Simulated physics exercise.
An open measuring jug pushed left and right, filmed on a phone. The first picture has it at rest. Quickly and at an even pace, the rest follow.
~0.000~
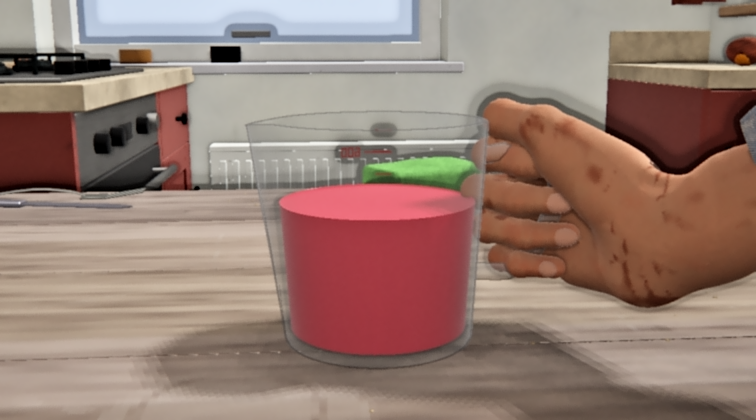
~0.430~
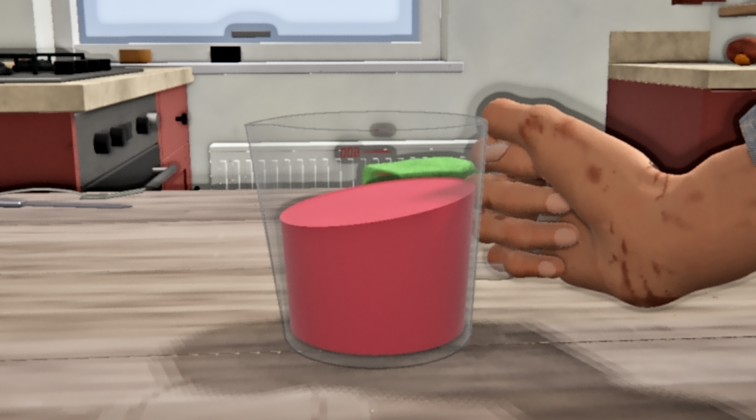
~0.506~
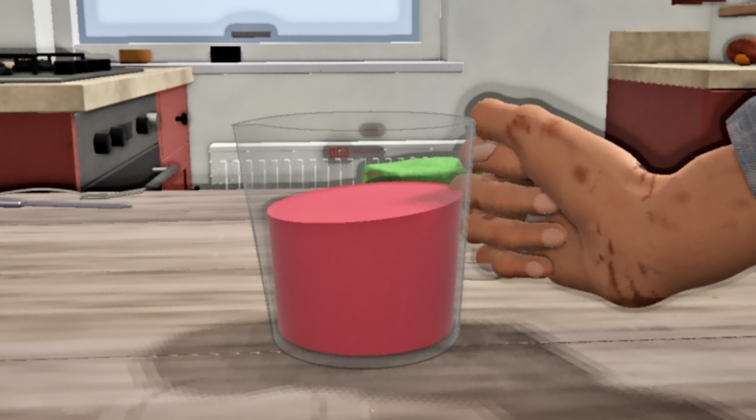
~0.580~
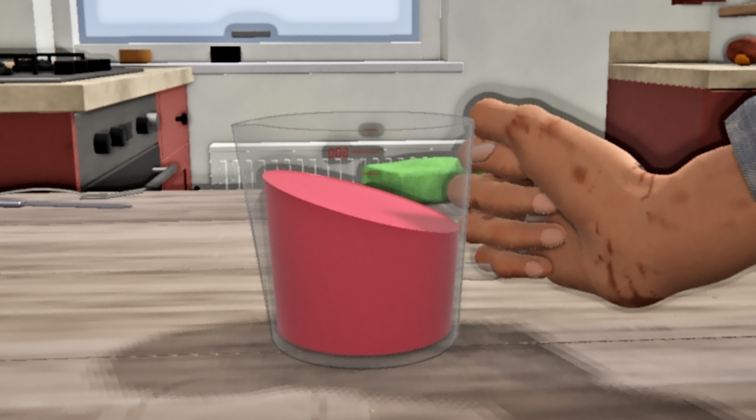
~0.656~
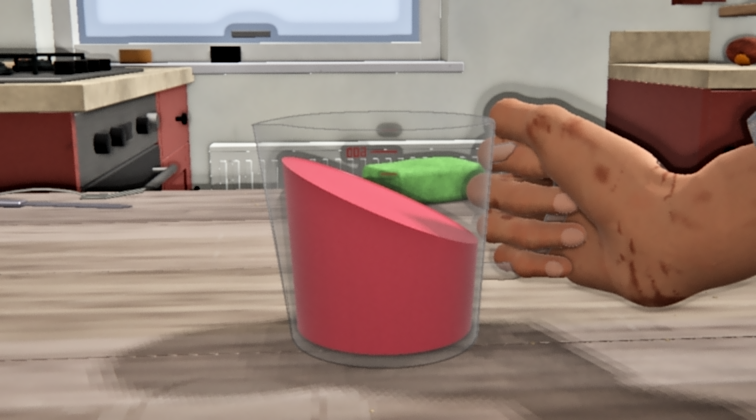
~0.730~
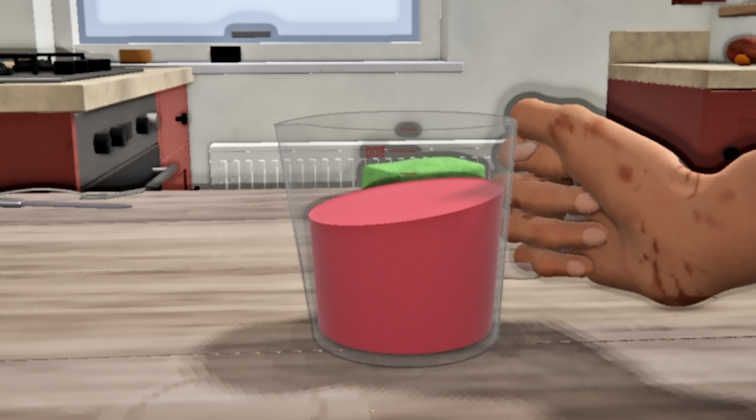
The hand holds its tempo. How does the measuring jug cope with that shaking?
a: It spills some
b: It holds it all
It spills some.
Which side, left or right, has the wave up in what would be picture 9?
Answer: To the left half.
Around 1.0 s, the highest wave so far goes over the rim.
Around 5.1 s, the highest wave so far goes over the rim; some is on the top.
